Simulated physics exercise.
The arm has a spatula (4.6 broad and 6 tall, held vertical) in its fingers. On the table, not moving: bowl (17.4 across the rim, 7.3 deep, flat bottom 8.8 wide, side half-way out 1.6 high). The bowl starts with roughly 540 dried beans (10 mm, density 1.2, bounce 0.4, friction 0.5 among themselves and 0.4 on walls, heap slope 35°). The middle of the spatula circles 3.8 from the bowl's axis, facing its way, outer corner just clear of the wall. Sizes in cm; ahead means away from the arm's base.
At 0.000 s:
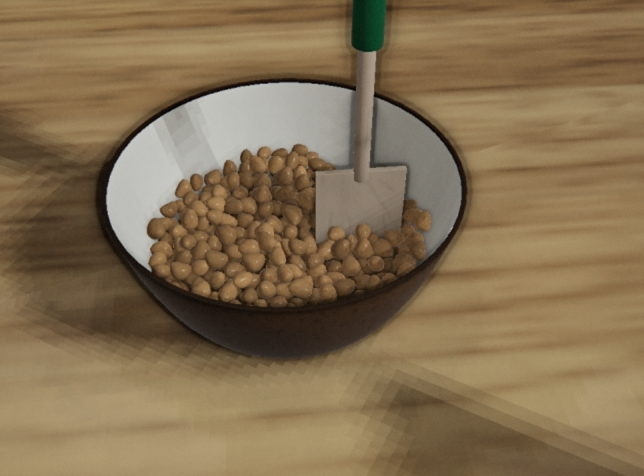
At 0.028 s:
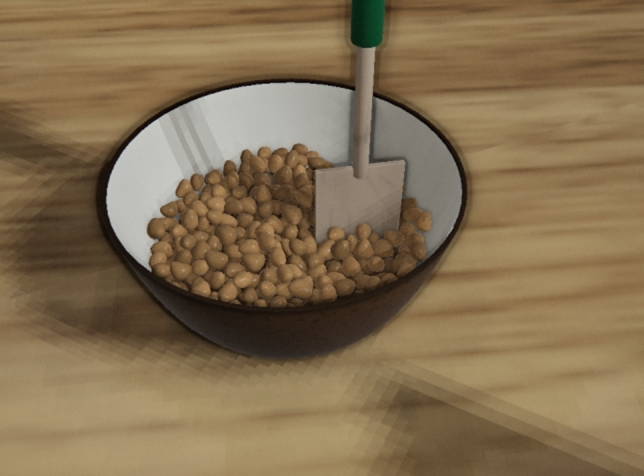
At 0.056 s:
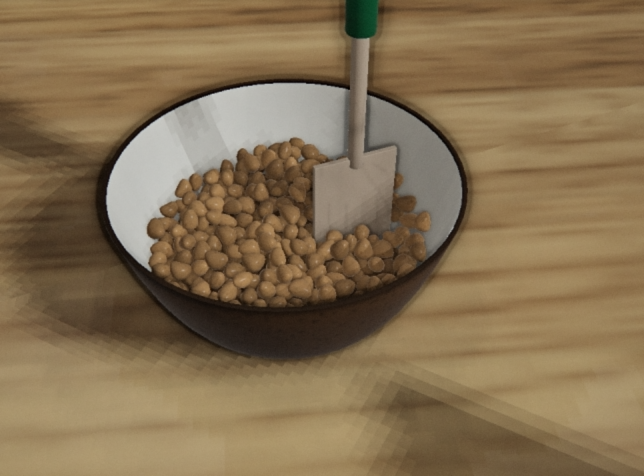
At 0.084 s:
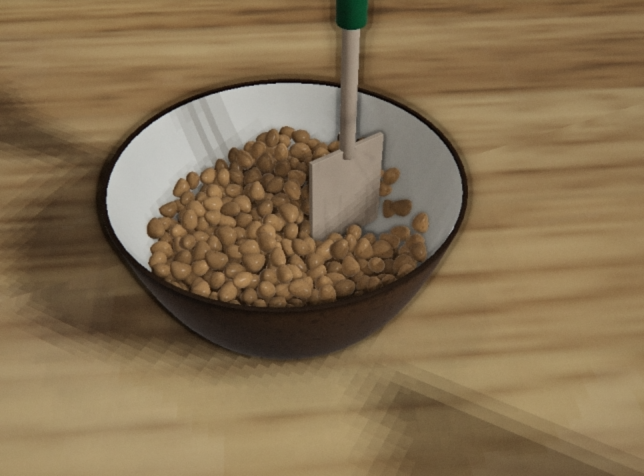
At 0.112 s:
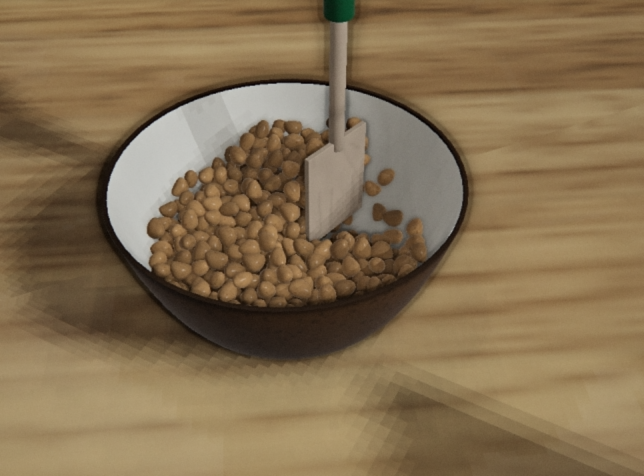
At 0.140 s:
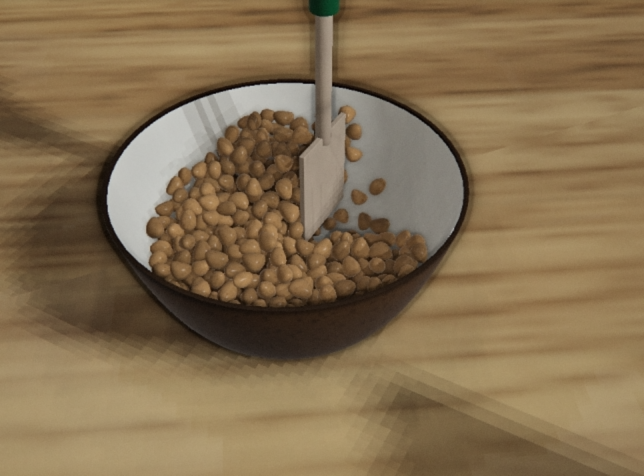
In a bowl on a wooden table, a green-handled spatula sweeps leftward, pushing brown beans.
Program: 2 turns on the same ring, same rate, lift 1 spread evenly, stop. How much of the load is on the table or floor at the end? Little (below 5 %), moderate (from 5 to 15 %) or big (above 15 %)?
A moderate share, from 5 to 15 %, ends on the table or floor.
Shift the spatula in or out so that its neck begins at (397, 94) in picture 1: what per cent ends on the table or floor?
Some 0 per cent.
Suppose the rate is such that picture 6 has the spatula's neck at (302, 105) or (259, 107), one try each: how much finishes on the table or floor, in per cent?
About 15 and 35 per cent.
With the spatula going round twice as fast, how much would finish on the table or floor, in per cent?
In that case some 35 per cent.
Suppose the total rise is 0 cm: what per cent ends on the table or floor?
Some 15 per cent.
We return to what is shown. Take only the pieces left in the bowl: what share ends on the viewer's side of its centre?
Roughly 40 per cent.
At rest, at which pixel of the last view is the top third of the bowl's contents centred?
Near (347, 189).
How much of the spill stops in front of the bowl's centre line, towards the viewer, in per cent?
Roughly 60 per cent.
After 0.70 s, 318° round, highest piece 10 above the table; 526 in the bowl, 15 on the table or floor, 4 in flight or on the tool.
After 1.26 s, 220° round, highest piece 9 above the table; 503 in the bowl, 39 on the table or floor, 3 in flight or on the tool.
After 1.74 s, 0° round, highest piece 8 above the table; 497 in the bowl, 48 on the table or floor.
After 2.44 s, 0° round, highest piece 8 above the table; 497 in the bowl, 48 on the table or floor.
At rest, 497 in the bowl, 48 on the table or floor. That is 9 % on the table or floor.
